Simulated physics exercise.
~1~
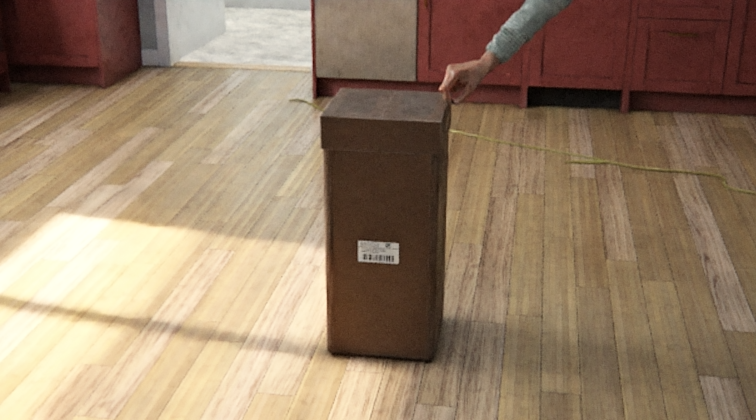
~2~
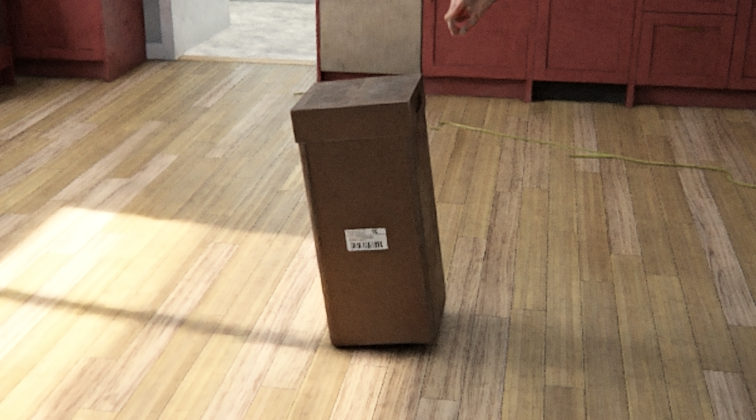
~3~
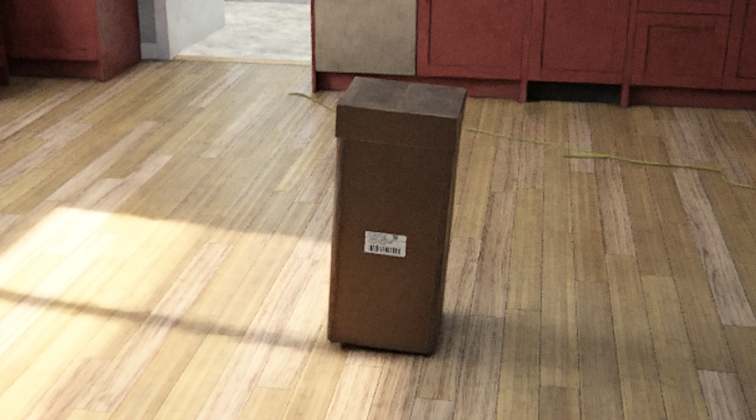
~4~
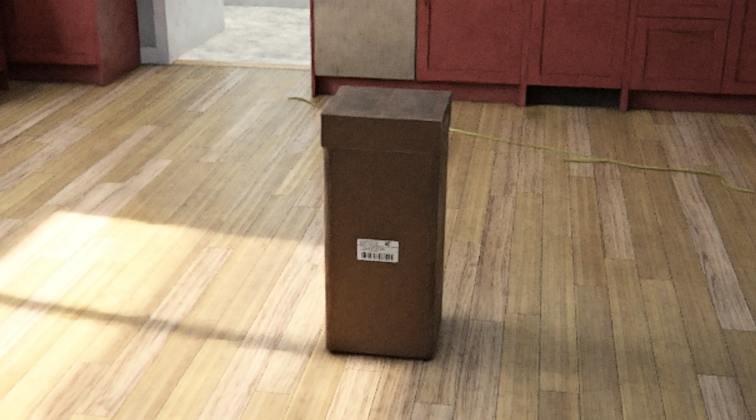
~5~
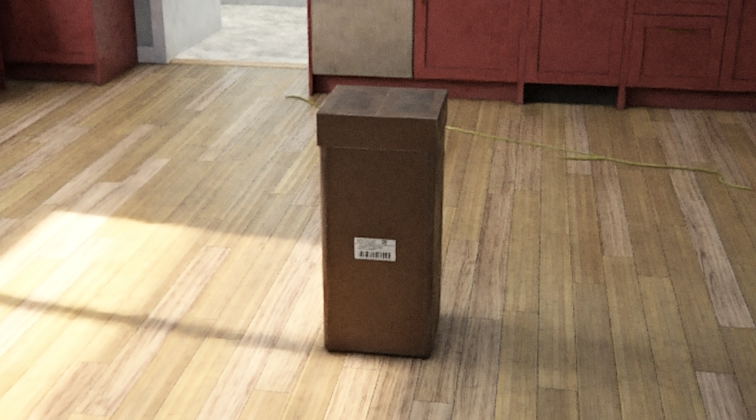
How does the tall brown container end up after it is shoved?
It rocks back onto its base and ends up standing upright on the wooden floor.
